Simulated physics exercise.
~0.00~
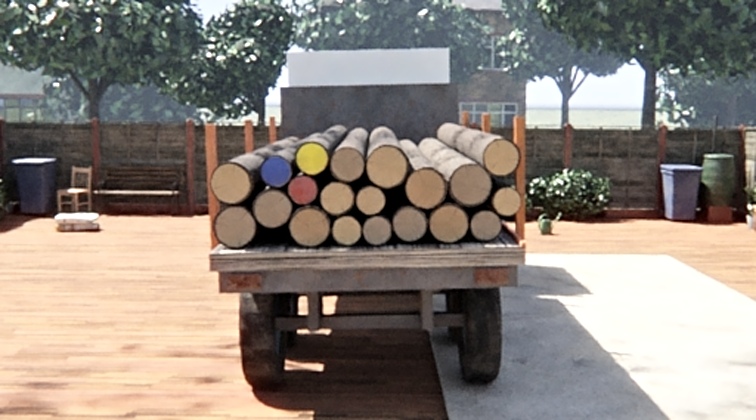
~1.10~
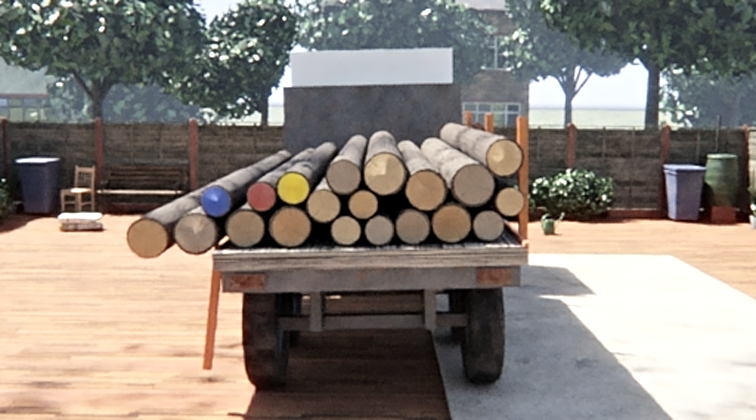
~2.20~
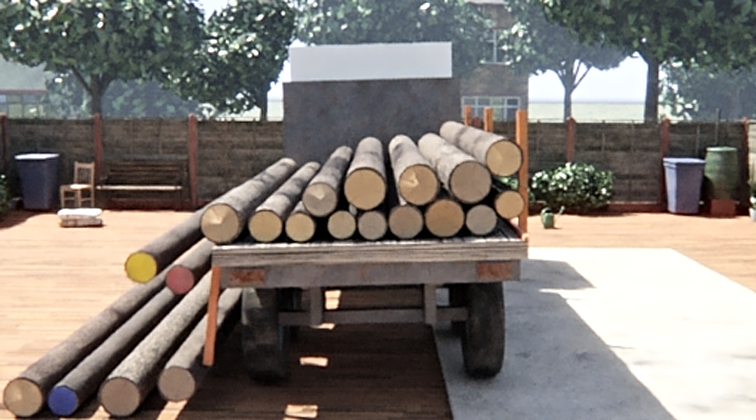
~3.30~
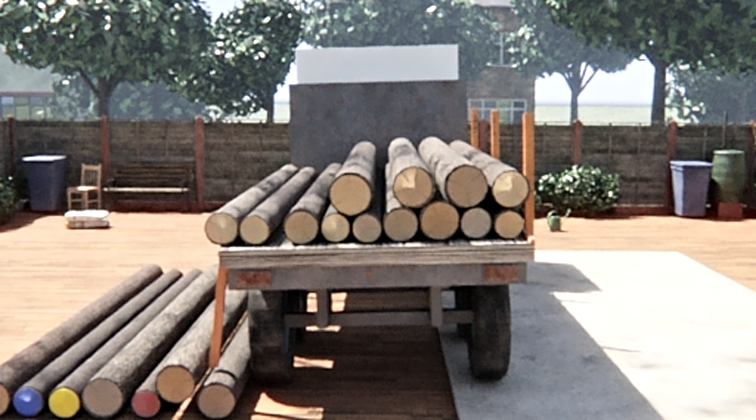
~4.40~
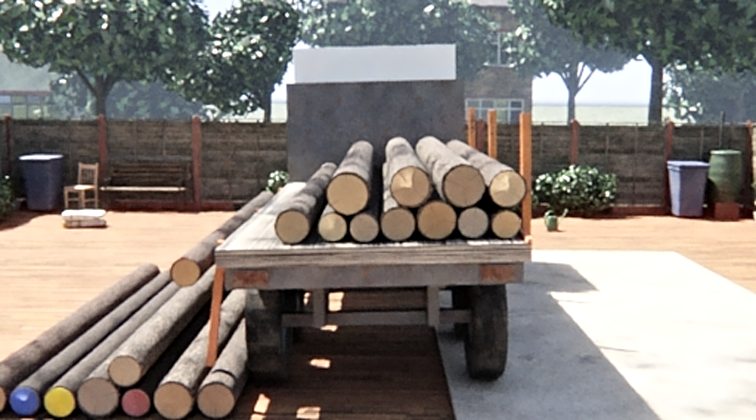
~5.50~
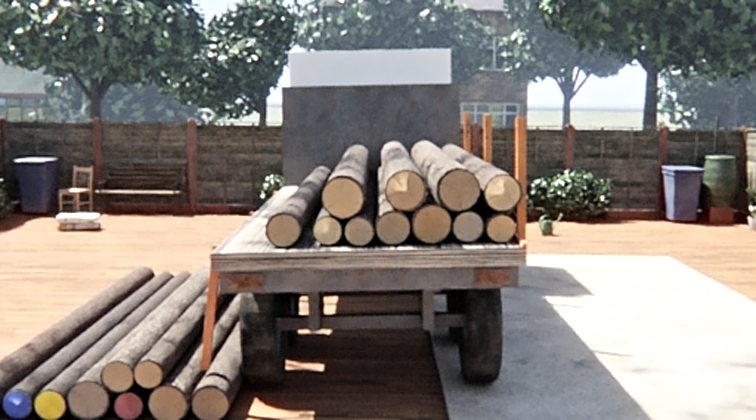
In a fenced yard, logs roll left off a flatbed lorry and settle beside it.
